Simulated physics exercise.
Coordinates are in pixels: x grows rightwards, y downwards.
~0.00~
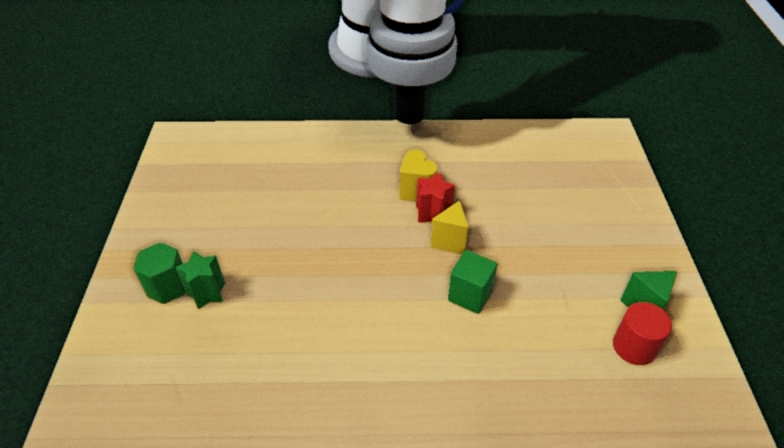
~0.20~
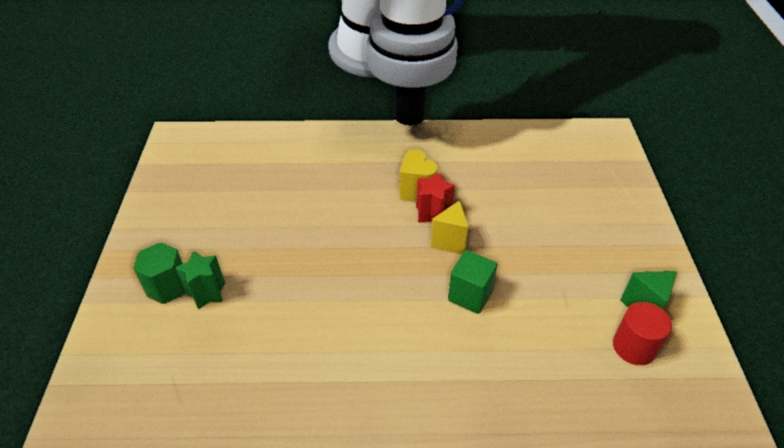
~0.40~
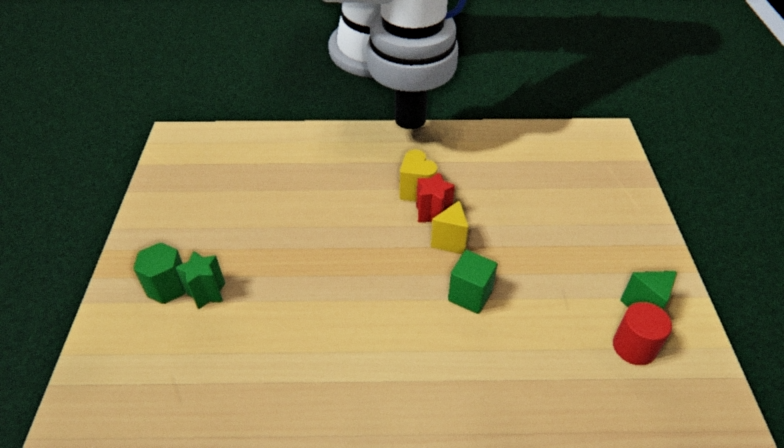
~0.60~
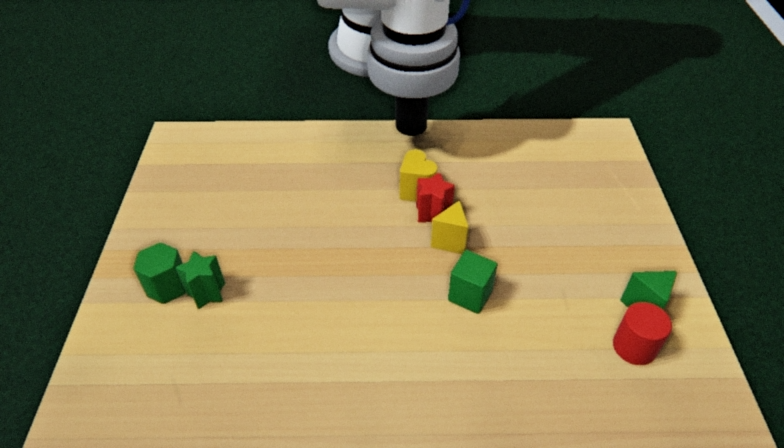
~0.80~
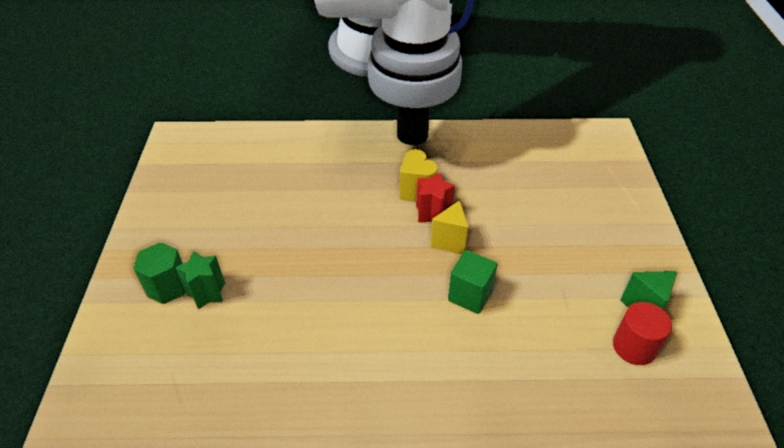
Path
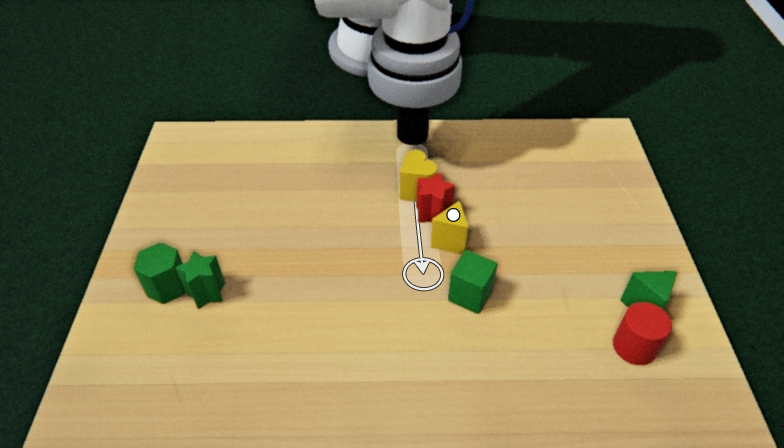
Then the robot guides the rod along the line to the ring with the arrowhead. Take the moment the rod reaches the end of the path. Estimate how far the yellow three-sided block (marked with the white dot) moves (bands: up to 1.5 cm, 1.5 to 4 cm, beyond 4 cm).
It falls in the over 4 cm band.
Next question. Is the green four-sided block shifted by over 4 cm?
Short answer: No.
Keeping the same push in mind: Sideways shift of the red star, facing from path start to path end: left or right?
Answer: Left.
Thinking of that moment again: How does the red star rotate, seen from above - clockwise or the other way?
Verdict: Counterclockwise.
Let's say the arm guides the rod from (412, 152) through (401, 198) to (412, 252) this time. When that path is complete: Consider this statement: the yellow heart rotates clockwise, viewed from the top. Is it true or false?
The statement is incorrect.
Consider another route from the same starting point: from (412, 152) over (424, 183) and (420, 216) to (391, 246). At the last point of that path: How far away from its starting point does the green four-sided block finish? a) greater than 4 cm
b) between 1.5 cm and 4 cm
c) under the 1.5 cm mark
I'll go with c - under the 1.5 cm mark.
The line goes from (412, 152) to (423, 274); the dot is on the yellow three-sided block.
On the path given first. One third of the way, rod at (415, 172); yellow heart at (424, 186); red star at (447, 204); yellow three-sided block at (462, 226), turned 15° clockwise.
Two thirds of the way, rod at (419, 212); yellow heart at (441, 224), turned 55° anticlockwise; red star at (477, 229), turned 50° anticlockwise; yellow three-sided block at (493, 249), turned 15° clockwise.
At the end, rod at (424, 257); yellow heart at (459, 260), turned 130° anticlockwise; red star at (482, 233), turned 80° anticlockwise; yellow three-sided block at (505, 254), turned 15° clockwise; green four-sided block at (494, 279), turned 20° clockwise.
